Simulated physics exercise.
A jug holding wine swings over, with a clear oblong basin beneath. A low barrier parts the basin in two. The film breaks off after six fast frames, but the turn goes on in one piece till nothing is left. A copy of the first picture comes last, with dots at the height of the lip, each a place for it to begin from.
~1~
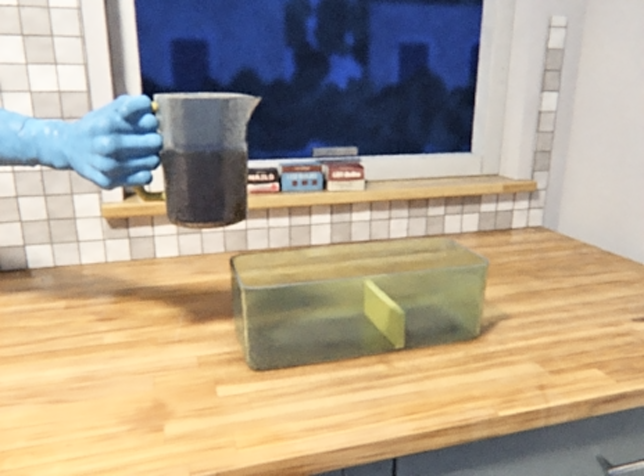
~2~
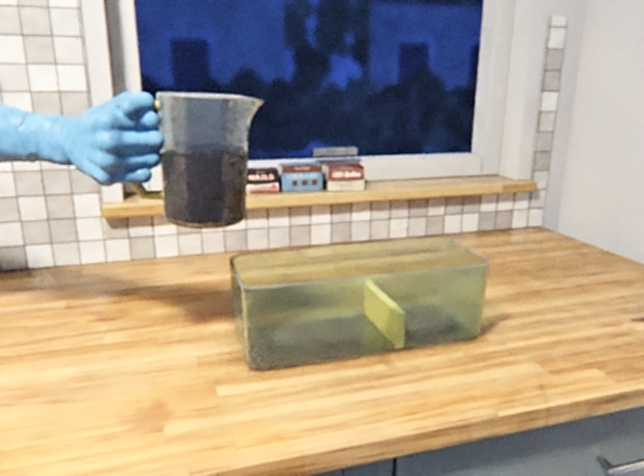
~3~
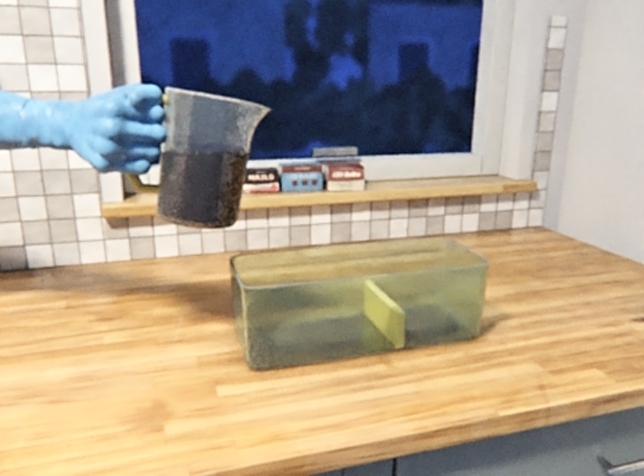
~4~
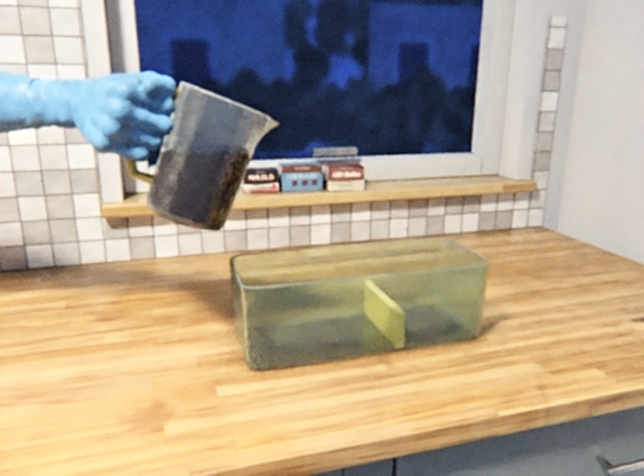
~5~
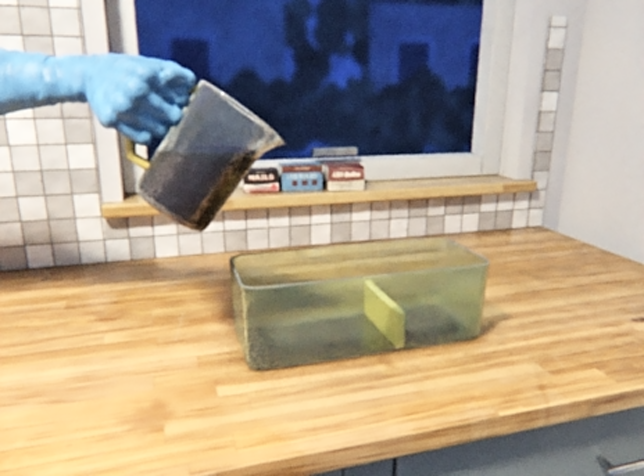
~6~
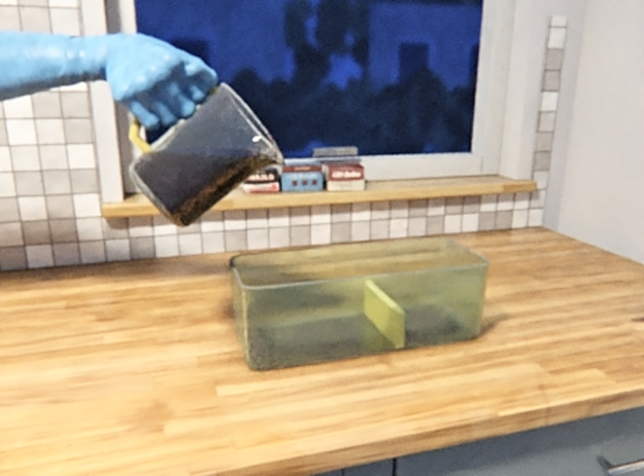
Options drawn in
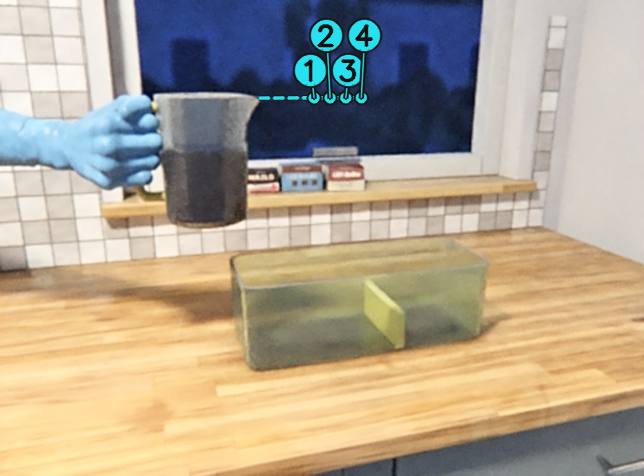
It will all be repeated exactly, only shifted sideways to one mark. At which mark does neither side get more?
I would pick spot 2.
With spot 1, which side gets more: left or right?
The left one.
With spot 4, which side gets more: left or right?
The right side.
On the marked copy, 1 at (314, 97); 2 at (330, 97); 3 at (345, 97); 4 at (361, 97).
With 1, about 91 % ends left of the wall and 6 % right of it.
With 2, about 51 % ends left of the wall and 48 % right of it.
With 3, about 12 % ends left of the wall and 87 % right of it.
With 4, about 5 % ends left of the wall and 94 % right of it.
